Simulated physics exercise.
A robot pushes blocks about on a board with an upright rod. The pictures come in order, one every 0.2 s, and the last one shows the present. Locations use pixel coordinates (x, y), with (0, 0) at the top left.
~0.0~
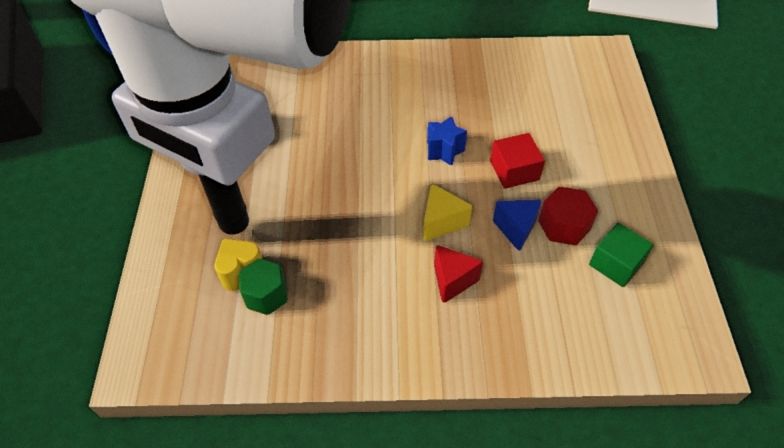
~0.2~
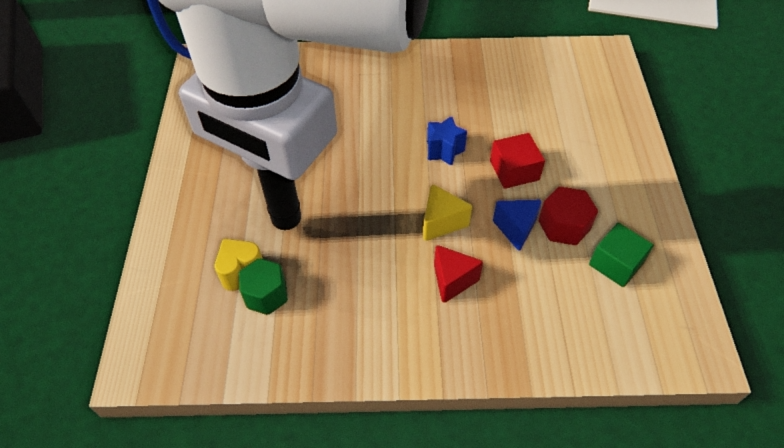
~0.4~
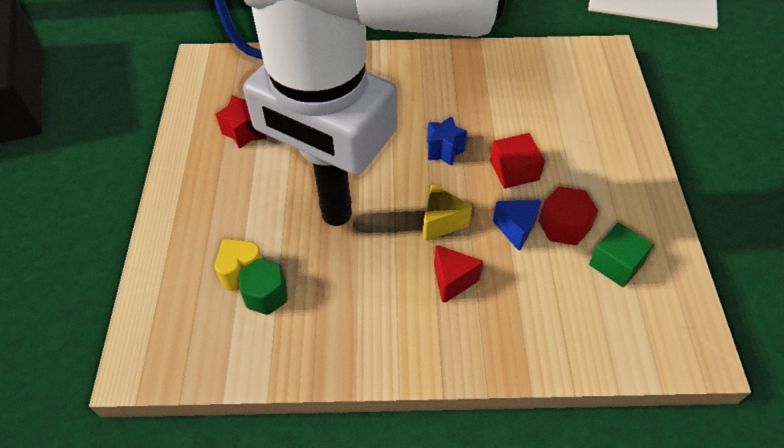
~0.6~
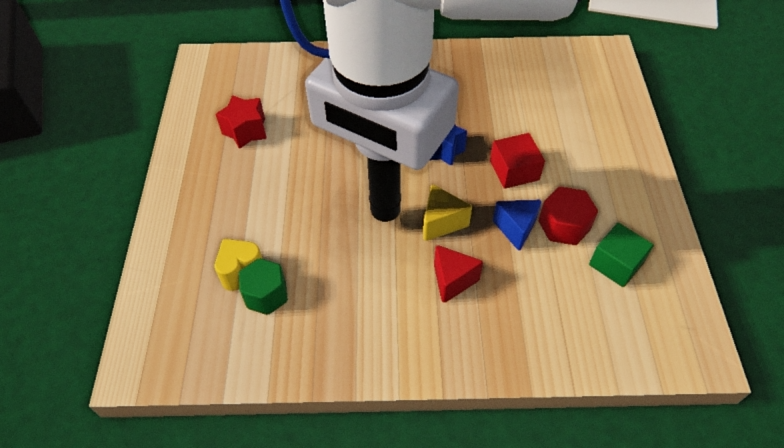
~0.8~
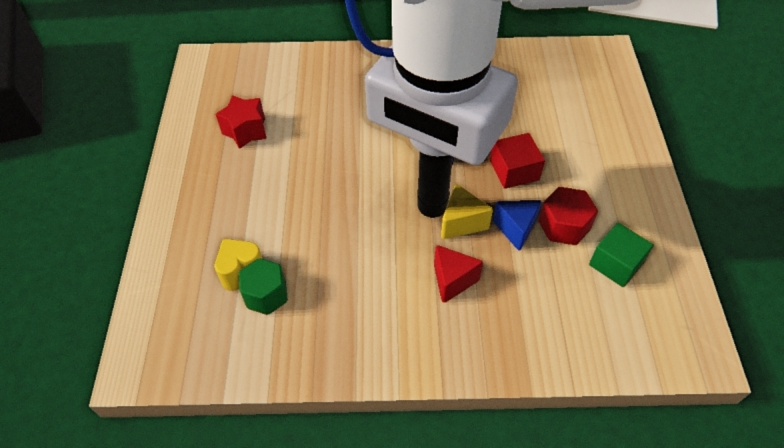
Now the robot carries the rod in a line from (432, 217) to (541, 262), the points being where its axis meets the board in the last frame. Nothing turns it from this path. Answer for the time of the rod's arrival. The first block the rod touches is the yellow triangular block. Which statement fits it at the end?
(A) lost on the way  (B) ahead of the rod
B: Ahead of the rod.
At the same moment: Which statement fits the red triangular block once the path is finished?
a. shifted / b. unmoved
Option b.
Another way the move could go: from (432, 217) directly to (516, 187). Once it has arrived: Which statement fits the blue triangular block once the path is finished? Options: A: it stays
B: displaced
(B)
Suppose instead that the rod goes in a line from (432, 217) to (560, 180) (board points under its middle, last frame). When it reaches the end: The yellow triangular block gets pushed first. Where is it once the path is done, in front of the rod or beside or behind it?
As far as I can tell, the yellow triangular block has dropped away to the side or behind.
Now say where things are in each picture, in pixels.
In the first frame, lower end of the rod at (234, 223), tops of blocks, red triangular block at (455, 263), yellow triangular block at (443, 203), blue triangular block at (521, 211), red hexagonal block at (571, 205).
In the second frame, rod at (287, 219), blocks as before.
In the third frame, rod at (337, 215), blocks as before.
In the fourth frame, rod at (386, 211), blocks as before.
In the fifth frame, rod at (432, 207), red triangular block at (455, 263), yellow triangular block at (464, 204), blue triangular block at (521, 211), red hexagonal block at (571, 205).
The first path, step by step. One third of the way, rod at (469, 222); yellow triangular block at (503, 219); blue triangular block at (544, 211), turned 30° anticlockwise; red hexagonal block at (581, 204), turned 15° clockwise.
Two thirds of the way, rod at (507, 238); yellow triangular block at (542, 231), turned 15° anticlockwise; blue triangular block at (551, 208), turned 30° anticlockwise; red hexagonal block at (588, 202), turned 20° clockwise.
At the end, rod at (545, 252); red triangular block not moved; yellow triangular block at (581, 241), turned 35° anticlockwise; blue triangular block at (551, 208), turned 35° anticlockwise; red hexagonal block at (590, 201), turned 20° clockwise.
